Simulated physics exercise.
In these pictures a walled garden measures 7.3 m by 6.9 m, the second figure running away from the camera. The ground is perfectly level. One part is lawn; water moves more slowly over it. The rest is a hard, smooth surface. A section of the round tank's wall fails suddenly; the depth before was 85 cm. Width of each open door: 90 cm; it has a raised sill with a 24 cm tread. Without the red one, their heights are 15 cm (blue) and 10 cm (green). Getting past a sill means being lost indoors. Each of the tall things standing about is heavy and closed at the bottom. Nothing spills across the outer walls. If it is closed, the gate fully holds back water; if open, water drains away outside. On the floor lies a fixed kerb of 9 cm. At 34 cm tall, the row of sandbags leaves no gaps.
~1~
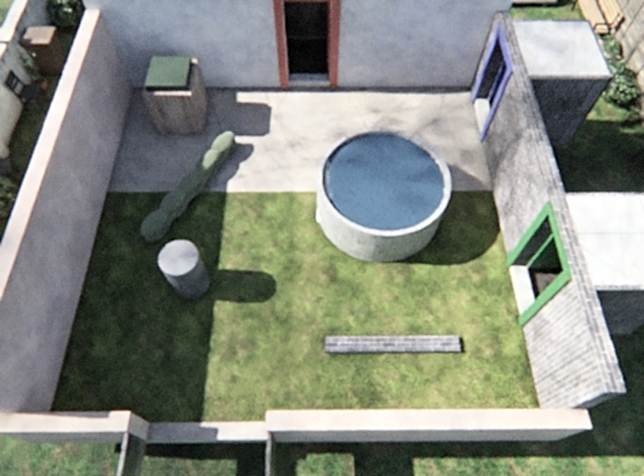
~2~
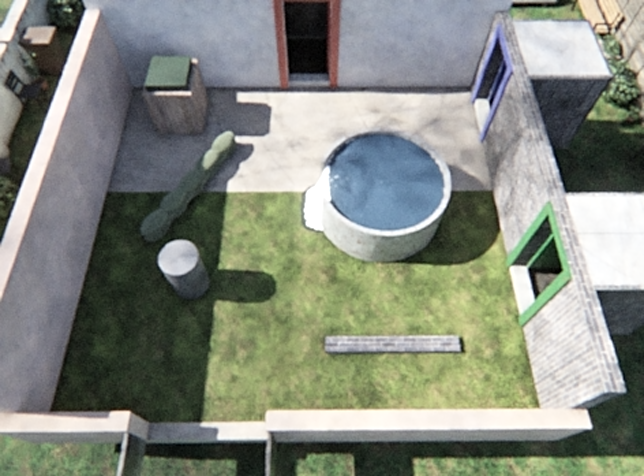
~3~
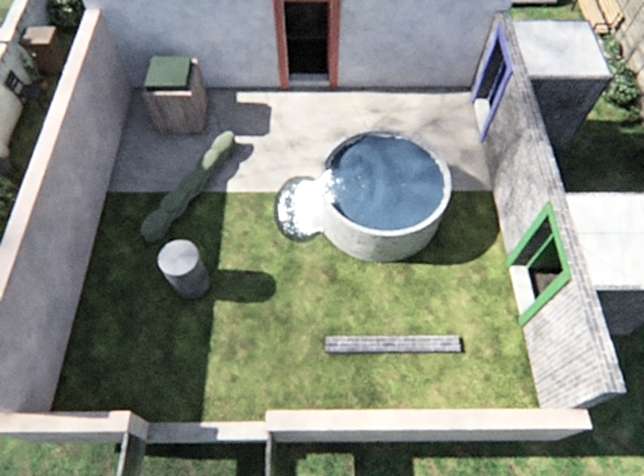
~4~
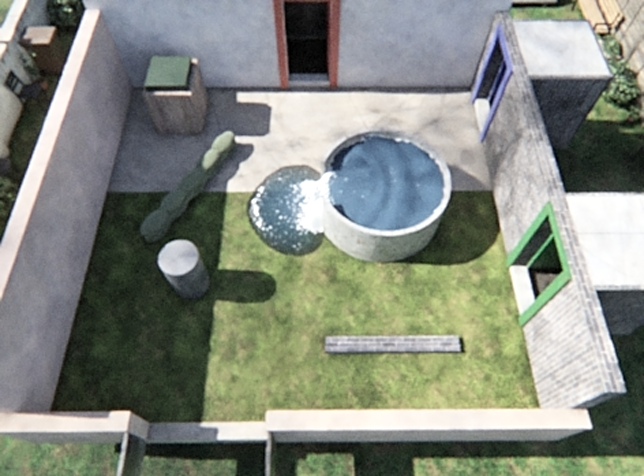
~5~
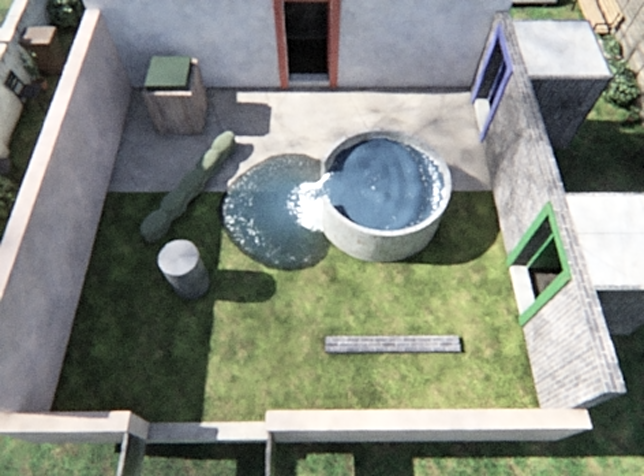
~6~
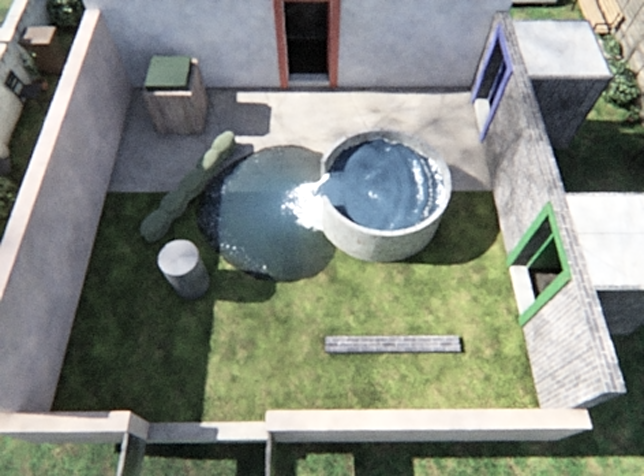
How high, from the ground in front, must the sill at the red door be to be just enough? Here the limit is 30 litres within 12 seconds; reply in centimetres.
About 6.5 cm.
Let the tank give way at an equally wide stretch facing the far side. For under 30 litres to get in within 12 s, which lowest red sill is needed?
Roughly 20 cm.
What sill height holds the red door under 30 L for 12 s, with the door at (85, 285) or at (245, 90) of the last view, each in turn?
9.0 and 10.5 cm.
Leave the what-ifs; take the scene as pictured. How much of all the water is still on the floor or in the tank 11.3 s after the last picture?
Roughly 88 per cent of the water.
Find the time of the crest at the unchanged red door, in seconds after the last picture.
The level tops out around 2.6 s.
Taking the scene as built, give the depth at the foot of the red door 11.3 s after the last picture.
Some 5.5 cm.
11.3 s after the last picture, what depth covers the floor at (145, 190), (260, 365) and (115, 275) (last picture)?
About 6, 5 and 6 cm respectively.
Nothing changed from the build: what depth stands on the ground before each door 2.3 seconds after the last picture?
Door by door in cm - blue 0, red 10, green 0.
Then, 0.7 s after the last picture water covers 20 % of the floor, deepest (40 cm) near (318, 215); it has not reached the red door.
Then, 2.3 s after the last picture water covers 40 % of the floor, deepest (27 cm) near (318, 215); 10 cm at the red door, 0 litres in over its 15 cm sill.
Then, 11.3 s after the last picture water covers 95 % of the floor, deepest (8 cm) near (318, 215); 6 cm at the red door, 0 litres in over its 15 cm sill.
At the red door as built, the water peaked near 11 cm, 2.5 s after the last picture.
With a sill of 6 cm, 40 litres would have come in within the 12 s; with 8 cm, 14 litres. So under 30 litres takes about 6.5 cm.
